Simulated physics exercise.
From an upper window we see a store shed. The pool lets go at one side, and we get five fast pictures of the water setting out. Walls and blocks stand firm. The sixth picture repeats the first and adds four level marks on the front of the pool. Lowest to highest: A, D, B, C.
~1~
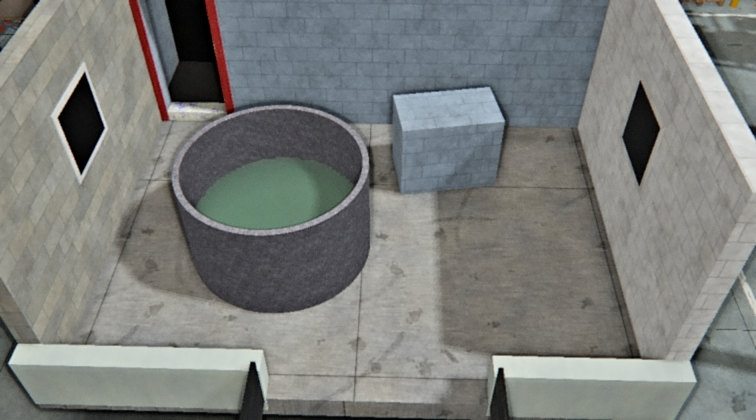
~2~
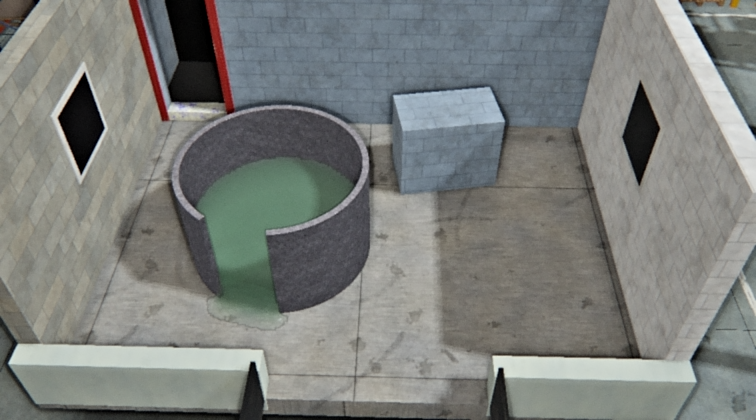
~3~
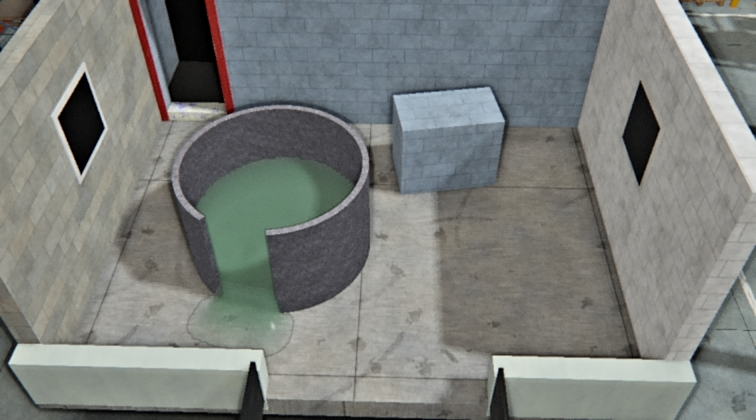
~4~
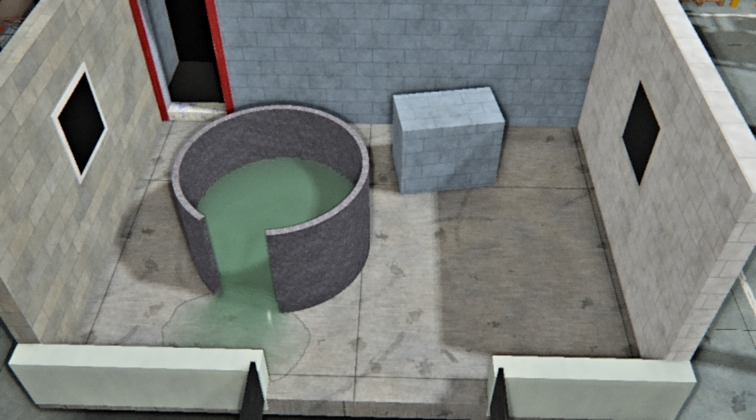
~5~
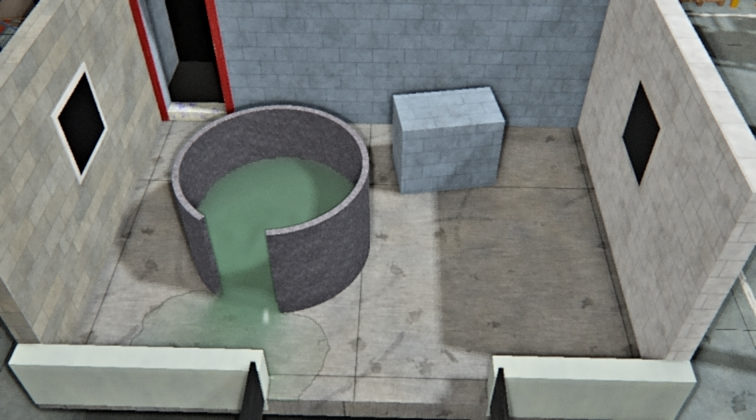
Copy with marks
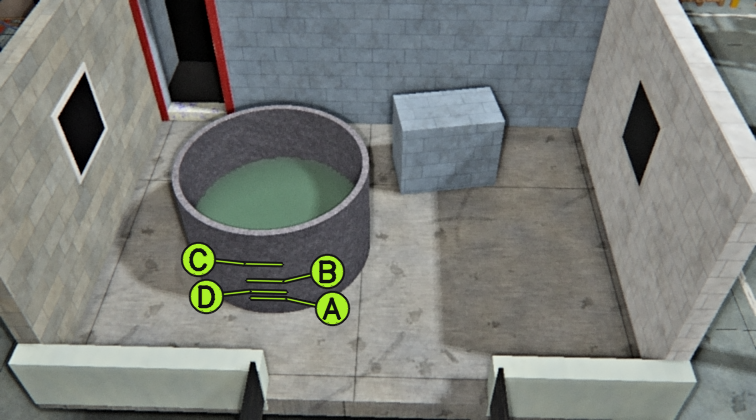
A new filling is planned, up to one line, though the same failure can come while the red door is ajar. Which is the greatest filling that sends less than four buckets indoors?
Line B.
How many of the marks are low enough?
Three.
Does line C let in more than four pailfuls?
Yes, that goes wrong.
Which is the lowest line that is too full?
It is C.
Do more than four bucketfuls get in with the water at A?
No, that is safe.
On the marked copy, A at (269, 298); B at (265, 280); C at (262, 264); D at (267, 291); from the bottom up A, D, B, C.
If A is chosen, nothing gets over.
If B is chosen, a splash gets over, under a bucket.
If C is chosen, about 12 bucketfuls get in.
If D is chosen, nothing gets over.
